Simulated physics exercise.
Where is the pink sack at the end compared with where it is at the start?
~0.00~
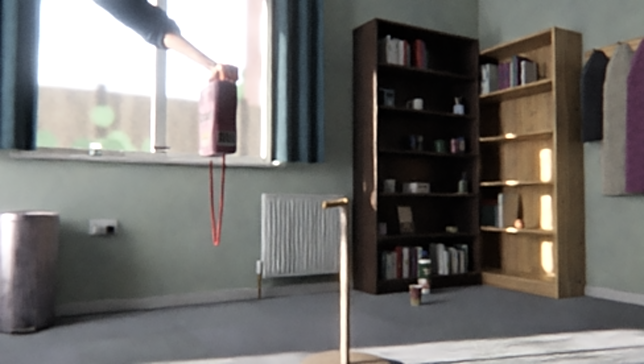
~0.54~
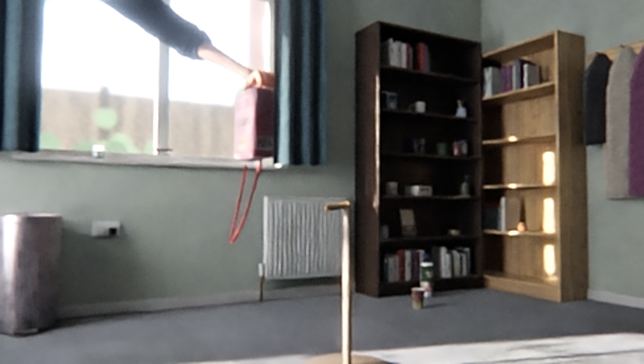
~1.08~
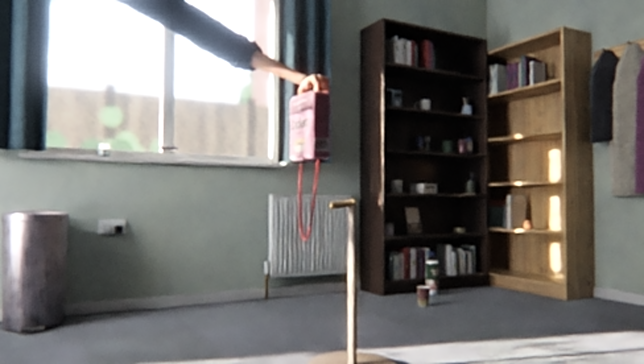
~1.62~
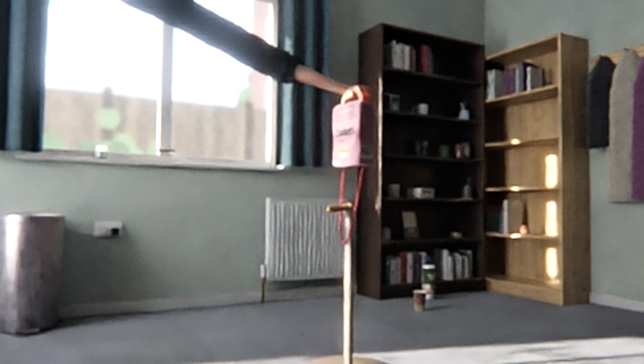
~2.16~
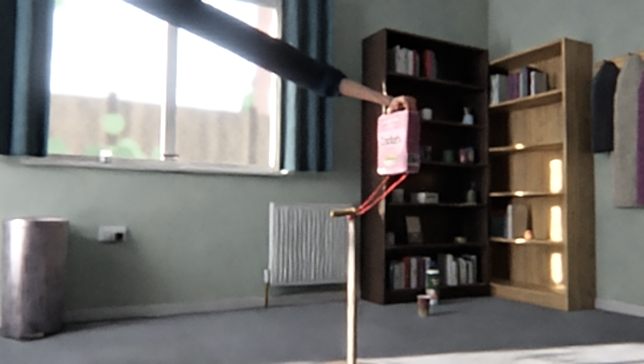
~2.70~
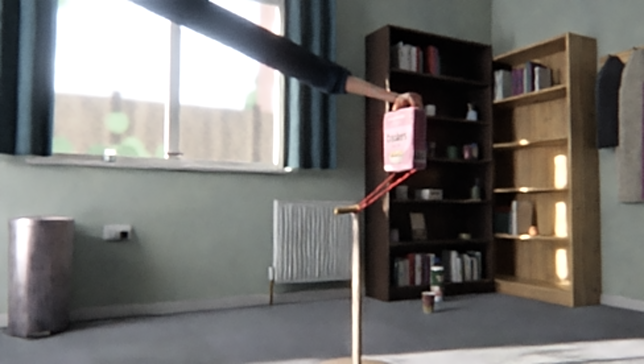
At the start the pink sack is in front of the window, well to the left of the post. By the end it is to the right of the post, in front of the dark bookcase.
A small pink sack with a long red loop hanging below it is carried rightward by an outstretched arm past a thin post, until the loop catches on the post's sideways hook and pulls tight, and the hand stops with the sack still upright.
